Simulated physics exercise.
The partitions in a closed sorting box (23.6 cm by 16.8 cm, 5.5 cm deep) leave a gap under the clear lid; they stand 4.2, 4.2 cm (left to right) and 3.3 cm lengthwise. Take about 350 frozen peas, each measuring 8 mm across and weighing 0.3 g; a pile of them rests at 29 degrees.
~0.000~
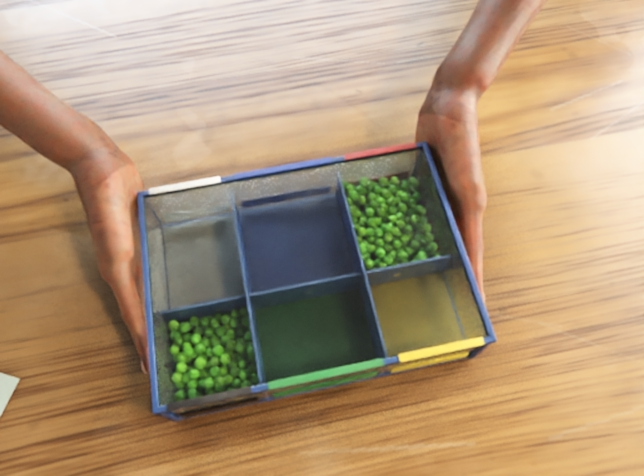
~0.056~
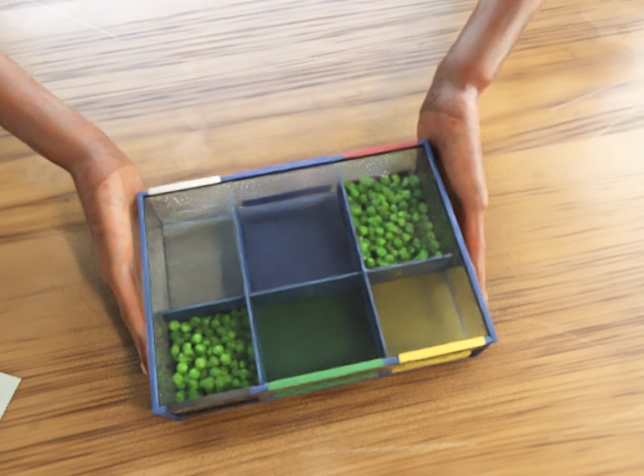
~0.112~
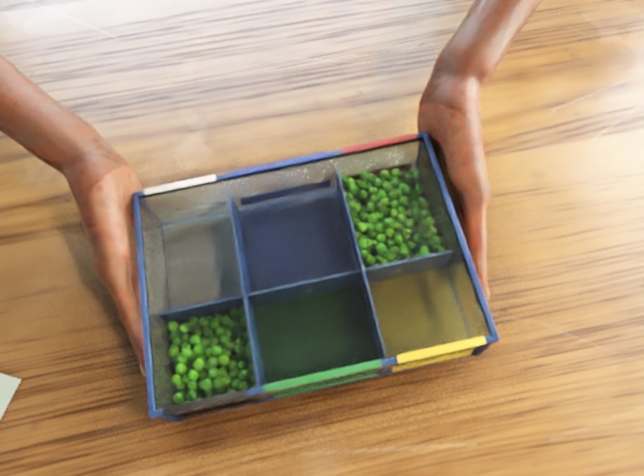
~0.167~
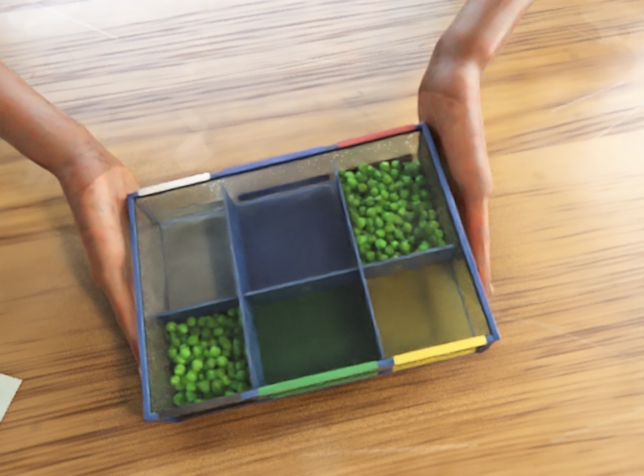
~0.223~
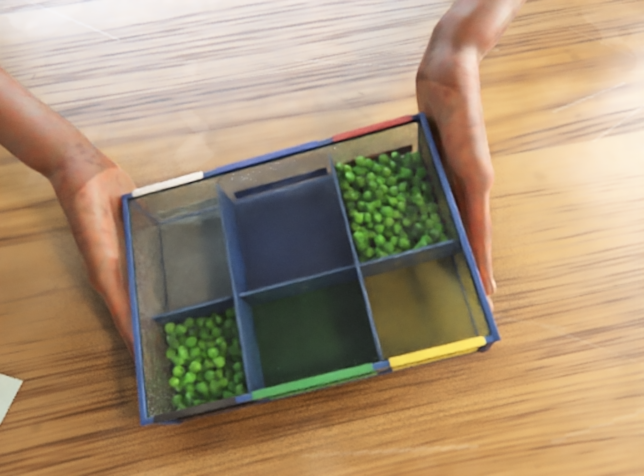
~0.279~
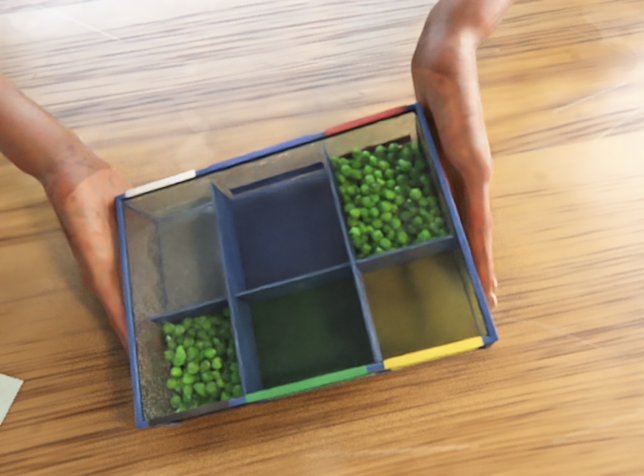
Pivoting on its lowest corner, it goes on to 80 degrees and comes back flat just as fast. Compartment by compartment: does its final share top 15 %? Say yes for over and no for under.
Red compartment: Yes; blue compartment: No; green compartment: No; yellow compartment: No; white compartment: No; black compartment: Yes.
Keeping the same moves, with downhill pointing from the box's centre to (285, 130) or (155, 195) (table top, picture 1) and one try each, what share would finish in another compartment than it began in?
Near 5 and 10 percent, in that order.
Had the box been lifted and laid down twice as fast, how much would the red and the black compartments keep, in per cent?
The red compartment would end with 40 per cent, the black one with 40 per cent.
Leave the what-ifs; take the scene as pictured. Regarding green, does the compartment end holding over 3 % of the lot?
Green yes.
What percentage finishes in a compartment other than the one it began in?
Roughly 20 %.
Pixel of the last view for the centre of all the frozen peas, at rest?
(273, 309).
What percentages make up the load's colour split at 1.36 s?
In per cent: Red 55, blue 0, green 0, yellow 0, white 0, black 40.
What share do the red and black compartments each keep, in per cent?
Final shares - red 45 percent, black 40 percent.
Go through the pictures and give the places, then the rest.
In the first picture, box tilt 0 degrees, front corners at (159, 407) and (489, 337); red 60 %, black 40 %.
In the second picture, box tilt 1 degrees, front corners at (159, 408) and (490, 337).
In the third picture, box tilt 3 degrees, front corners at (156, 411) and (491, 336), lowest corner left front.
In the fourth picture, box tilt 7 degrees, front corners at (152, 415) and (492, 336), lowest corner left front.
In the fifth picture, box tilt 11 degrees, front corners at (147, 419) and (492, 336), lowest corner left front.
In the sixth picture, box tilt 14 degrees, front corners at (143, 422) and (490, 336), lowest corner left front; red 60 %, black 40 %. Its pace works out near 65 degrees a second.
After 1.36 s, tilt 80 degrees; red 55 %, black 40 %.
After 2.08 s, tilt 35 degrees; red 45 %, blue 5 %, green 10 %, black 40 %.
Then, at 2.83 s, tilt 0 degrees; red 45 %, blue 5 %, green 10 %, black 40 %.
In the end, at 3.3 s, red 45 %, blue 5 %, green 10 %, yellow 0 %, white 0 %, black 40 %.
